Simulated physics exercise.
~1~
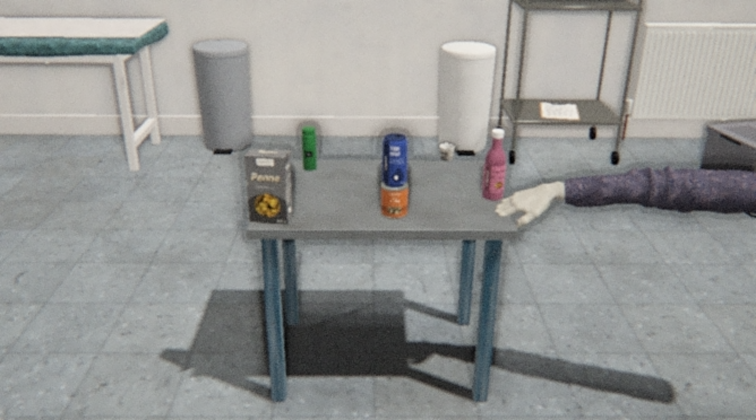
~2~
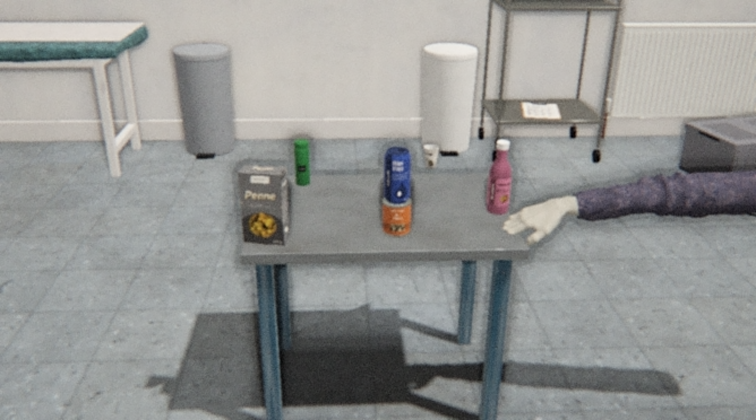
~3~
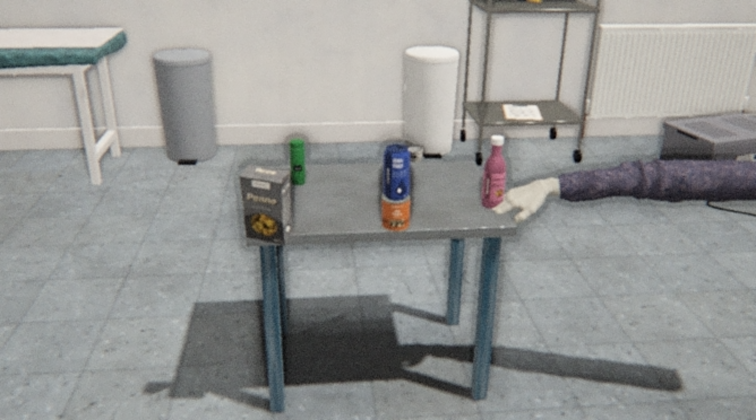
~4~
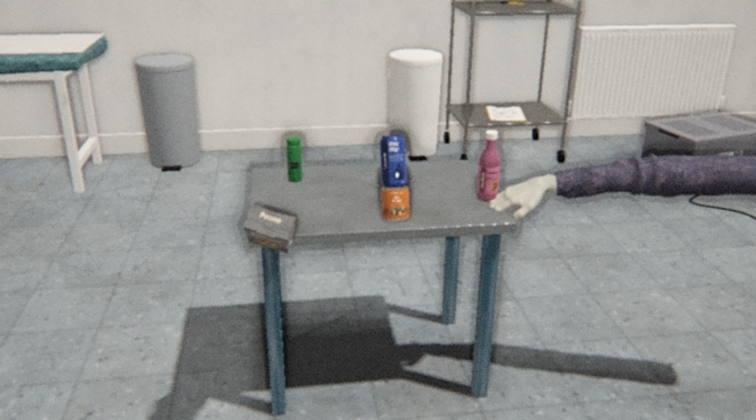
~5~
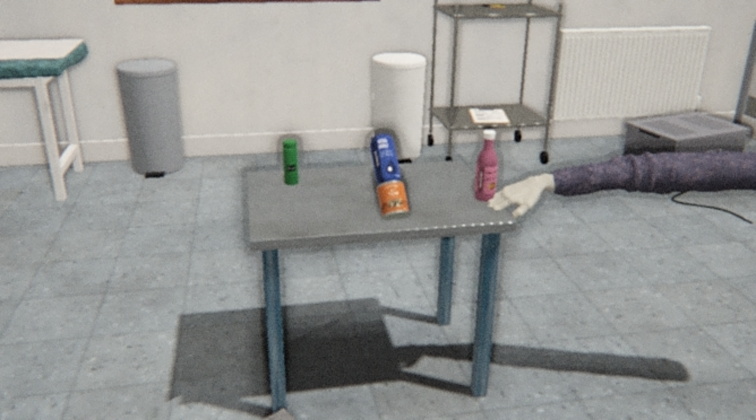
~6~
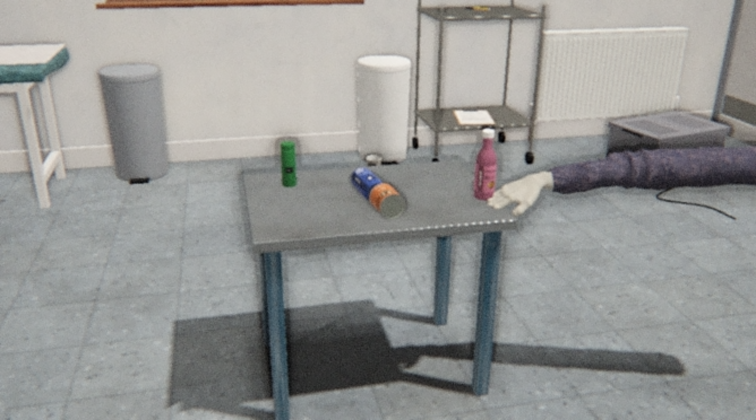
In a tiled room, a grey packet tips off a table's front left corner, then a stacked blue can and orange tin topple.
